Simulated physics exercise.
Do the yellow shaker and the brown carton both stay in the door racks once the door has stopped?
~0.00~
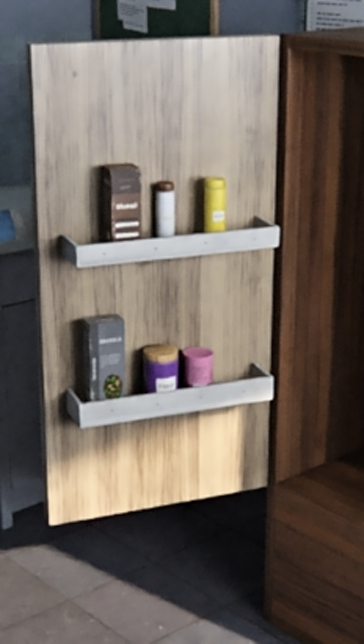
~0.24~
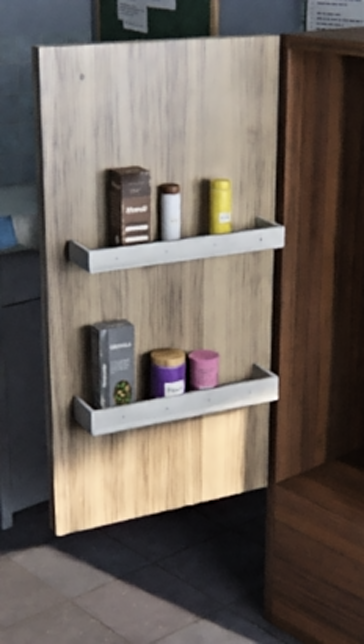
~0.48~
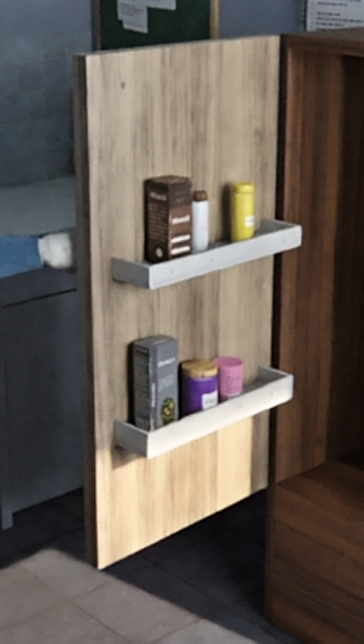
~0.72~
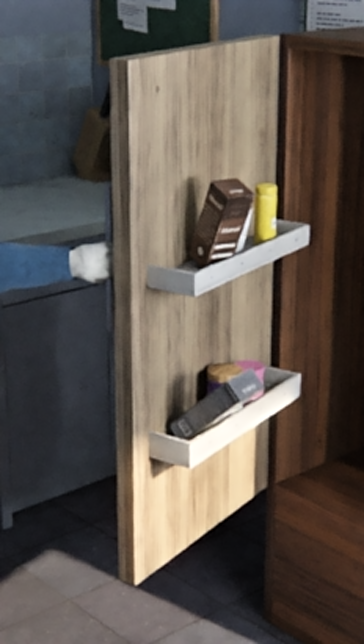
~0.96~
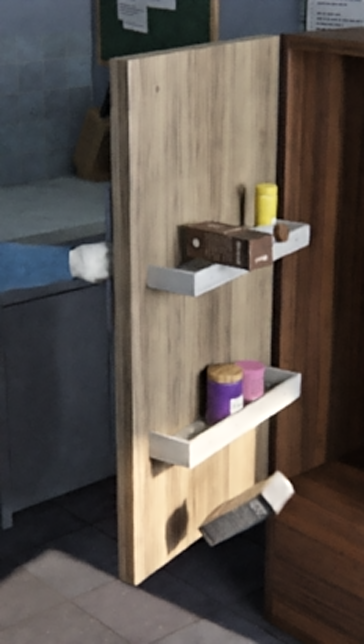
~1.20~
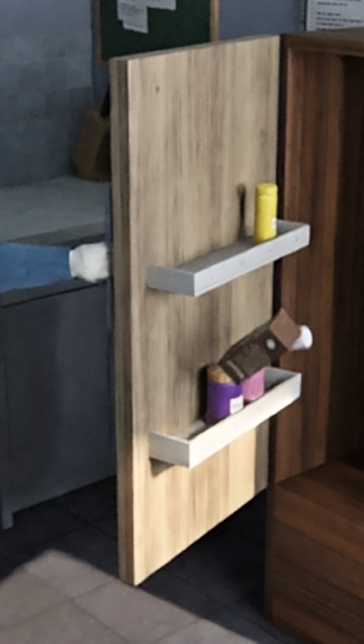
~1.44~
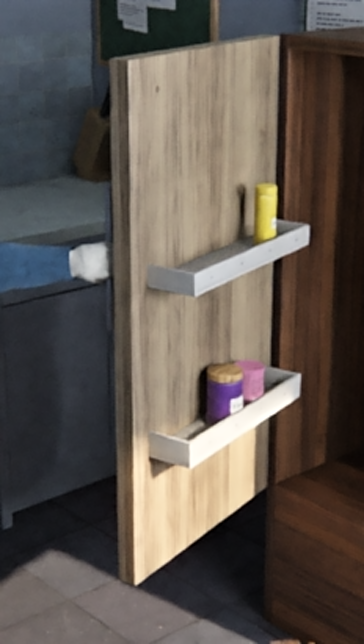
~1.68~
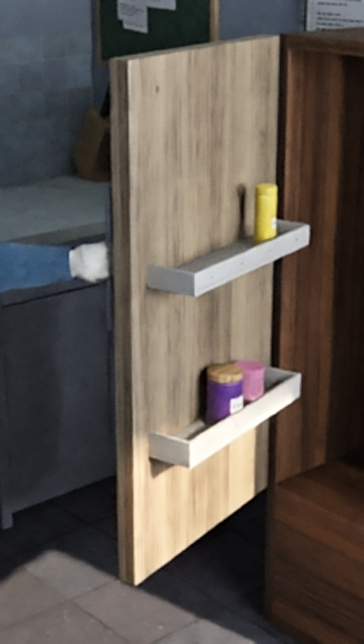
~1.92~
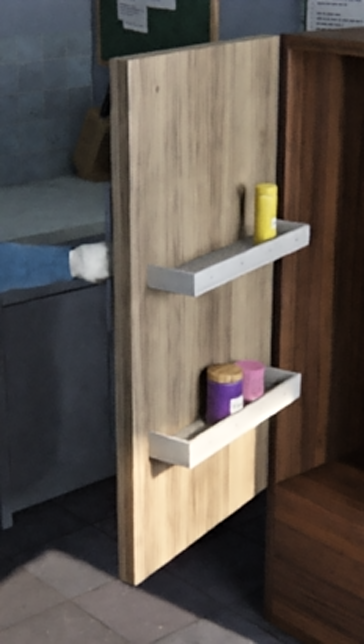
No, only the yellow shaker stays in its rack. The brown carton tips over the rail and falls out.
Cupboard door swinging to a stop beside a blue-sleeved arm, two cartons and a white shaker tumbling out, three containers staying racked.
